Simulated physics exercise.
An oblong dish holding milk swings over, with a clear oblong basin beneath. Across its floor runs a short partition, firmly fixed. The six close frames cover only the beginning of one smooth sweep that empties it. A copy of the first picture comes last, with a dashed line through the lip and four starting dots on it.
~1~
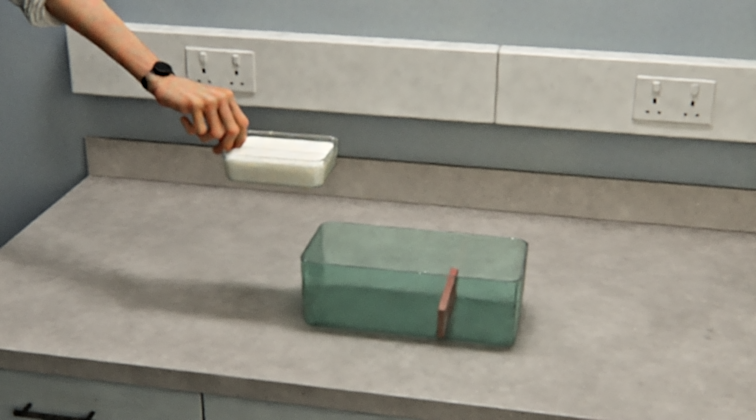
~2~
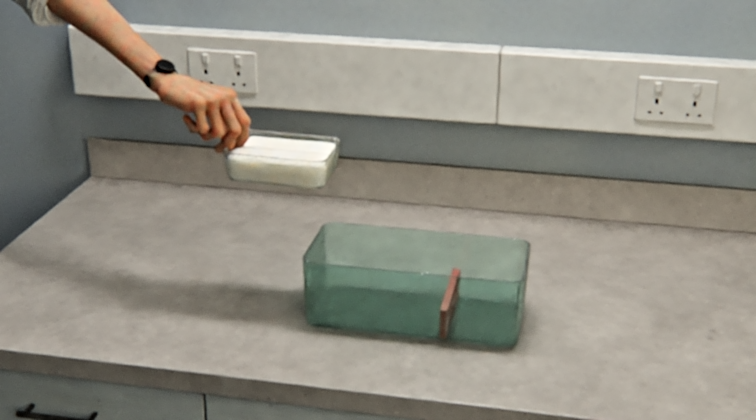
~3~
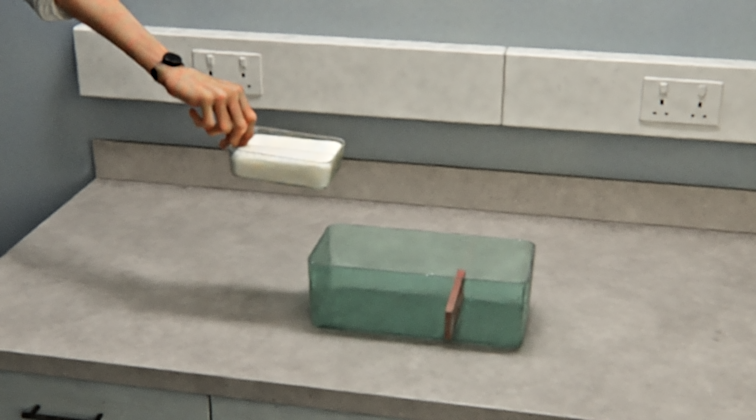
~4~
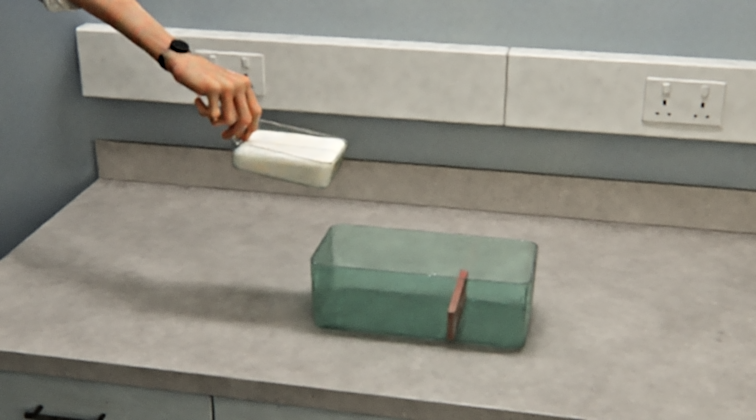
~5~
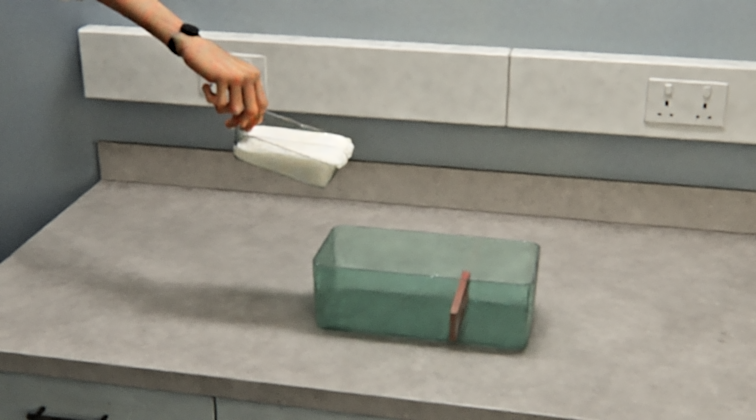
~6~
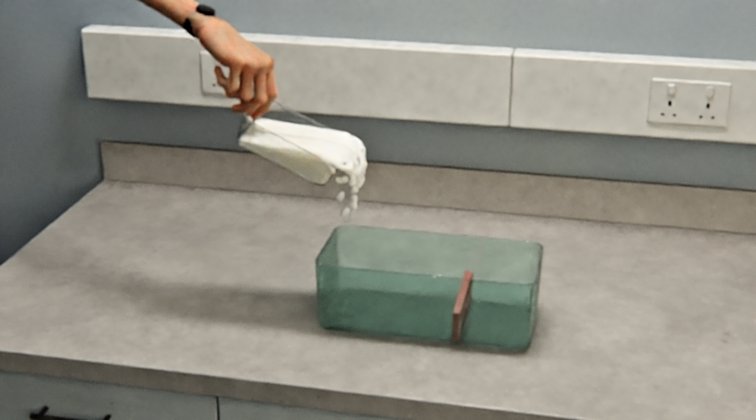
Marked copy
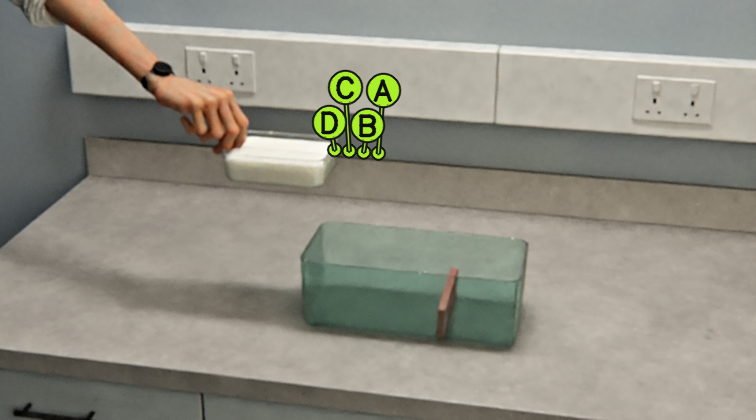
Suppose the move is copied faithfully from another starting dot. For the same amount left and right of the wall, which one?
It is A.
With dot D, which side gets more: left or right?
More ends on the left.
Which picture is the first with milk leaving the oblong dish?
Picture 5.
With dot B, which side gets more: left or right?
The left side.
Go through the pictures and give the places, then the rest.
In the first picture, upright, lip at (330, 149); basin from (304, 321) to (516, 344); top of the wall at (448, 288); nothing has left yet.
In the second picture, upright, lip at (332, 150); nothing has left yet.
In the third picture, tipped about 4°, lip at (337, 151); nothing has left yet.
In the fourth picture, tipped about 9°, lip at (339, 151); nothing has left yet.
In the fifth picture, tipped about 16°, lip at (342, 153); milk is over the lip, down to (346, 160).
In the sixth picture, tipped about 24°, lip at (344, 153); milk is over the lip, down to (349, 214).
In lime, A at (378, 153); B at (363, 152); C at (349, 150); D at (334, 149).
For dot A, about 52 % ends left of the wall and 41 % right of it; 7 % is lost outside.
For dot B, about 86 % ends left of the wall and 7 % right of it; 8 % is lost outside.
For dot C, about 89 % ends left of the wall and 4 % right of it; 7 % is lost outside.
For dot D, about 90 % ends left of the wall and 3 % right of it; 7 % is lost outside.
